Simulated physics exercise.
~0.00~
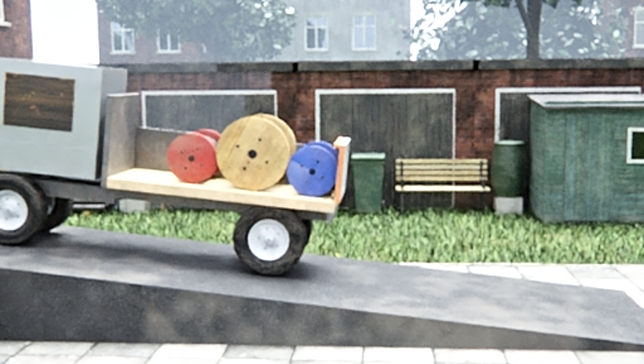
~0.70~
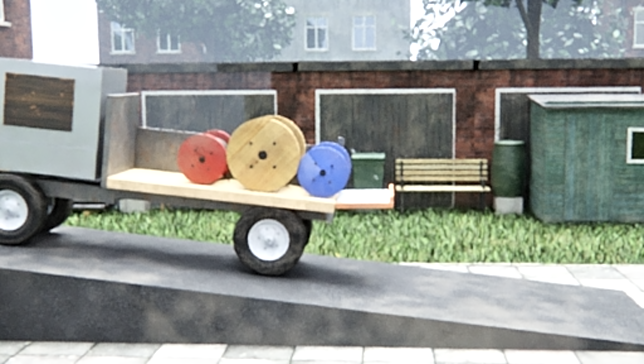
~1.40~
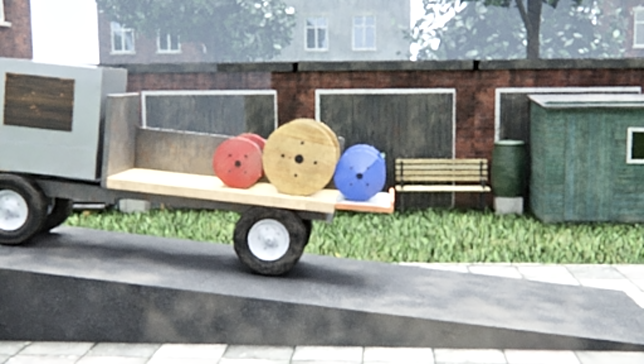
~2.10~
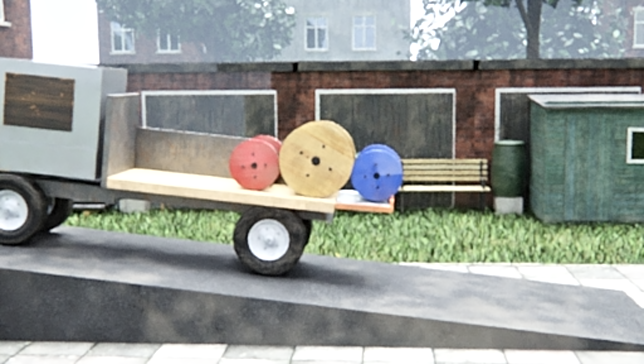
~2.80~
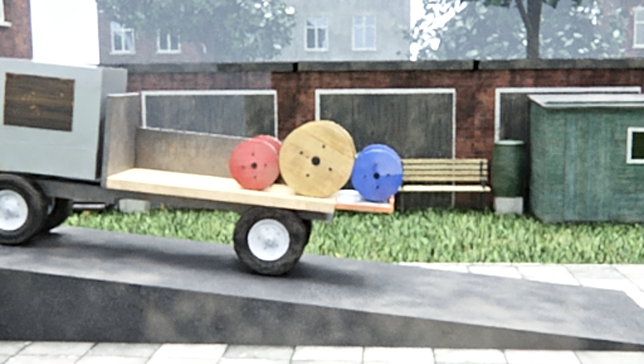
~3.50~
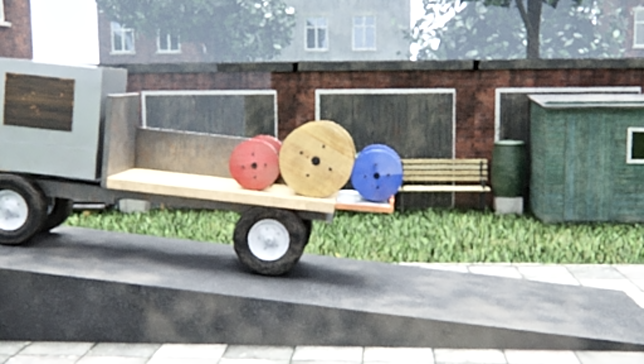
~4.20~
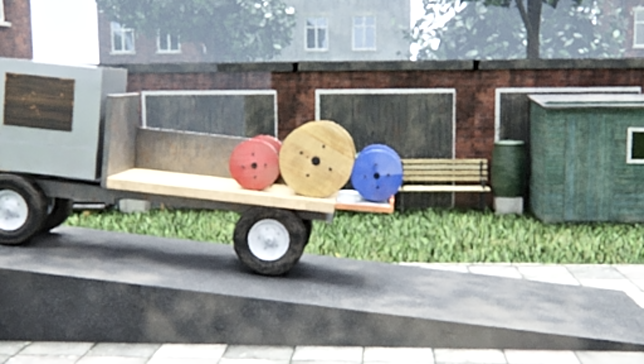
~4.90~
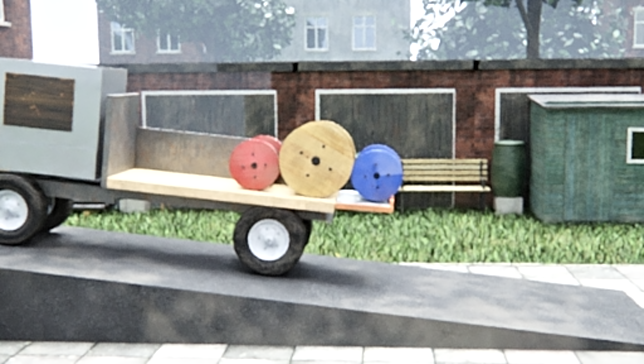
Three cable reels, red at the left, a larger tan one in the middle and blue at the right, sit end-on against the raised tailgate of a grey pick-up, seen from the side on a dark slope that falls to the right. Behind it are grass, a brick wall, a bench and a green shed. The tailgate swings down until it lies nearly in line with the bed. The reels roll right together, and the blue one passes onto the lowered gate. It stops near the gate's outer edge, with the tan reel beside it and red still over the bed.
